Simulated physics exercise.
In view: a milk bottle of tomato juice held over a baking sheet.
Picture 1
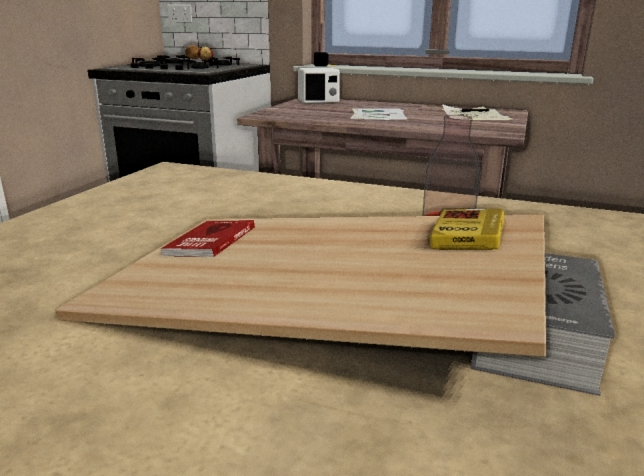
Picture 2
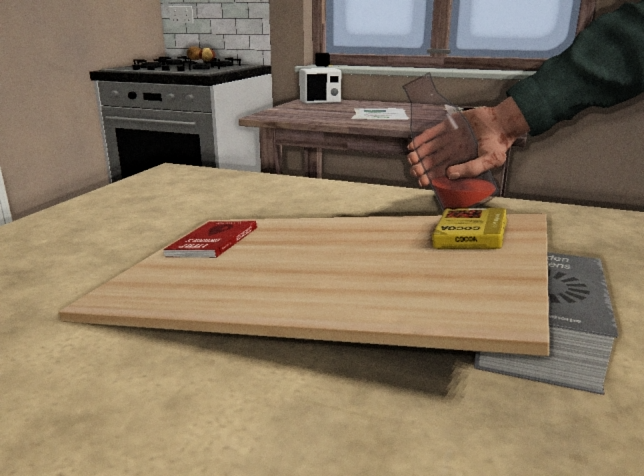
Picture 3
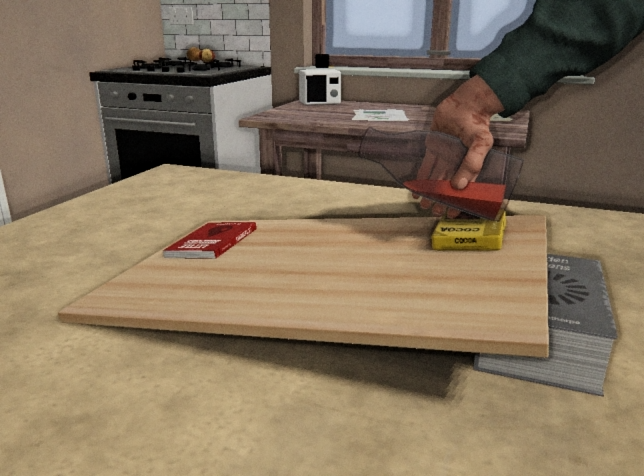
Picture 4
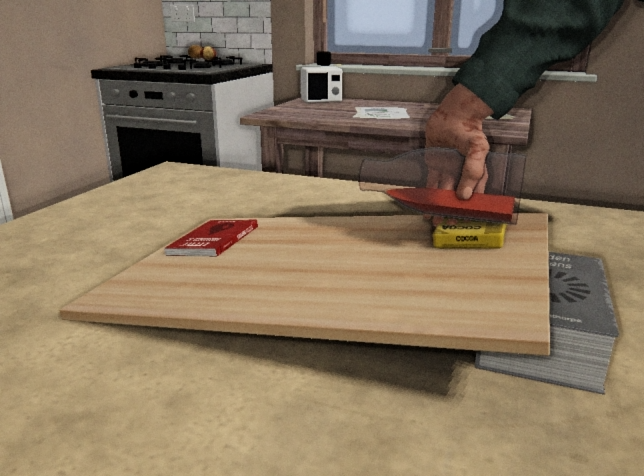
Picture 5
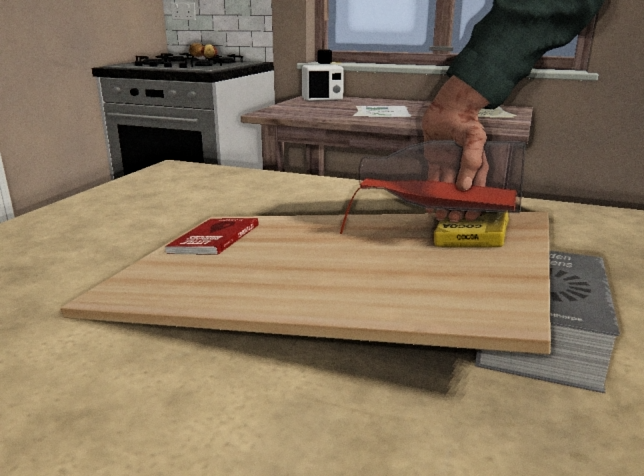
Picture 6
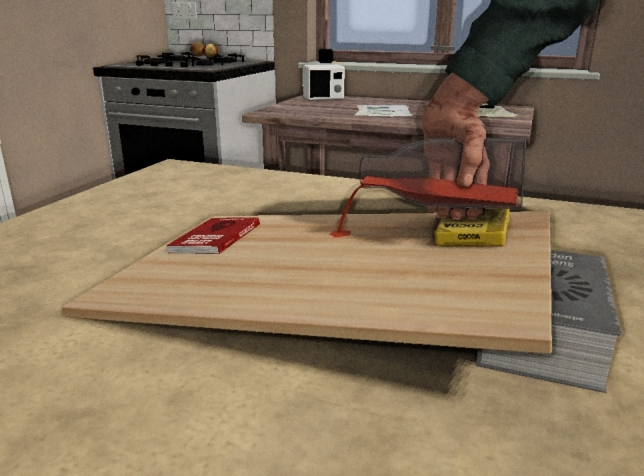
Hand tilting a clear container of red liquid above a sloping wooden board, a thin stream landing between two small packets.
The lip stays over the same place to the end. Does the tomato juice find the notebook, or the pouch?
The notebook ends up in the puddle and the pouch remains untouched.
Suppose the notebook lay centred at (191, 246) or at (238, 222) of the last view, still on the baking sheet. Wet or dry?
First it is reached, then it ends up in the puddle.
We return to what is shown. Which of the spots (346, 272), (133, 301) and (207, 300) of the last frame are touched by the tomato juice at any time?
In turn: Untouched, clear of it, untouched.
A moment on, it runs down to the left; the notebook is reached; the pouch is untouched.
Further on, it runs down to the left and off the end; the notebook is reached; the pouch is untouched.
When it is over, it runs down to the left and off the end; the notebook is reached; the pouch is untouched.
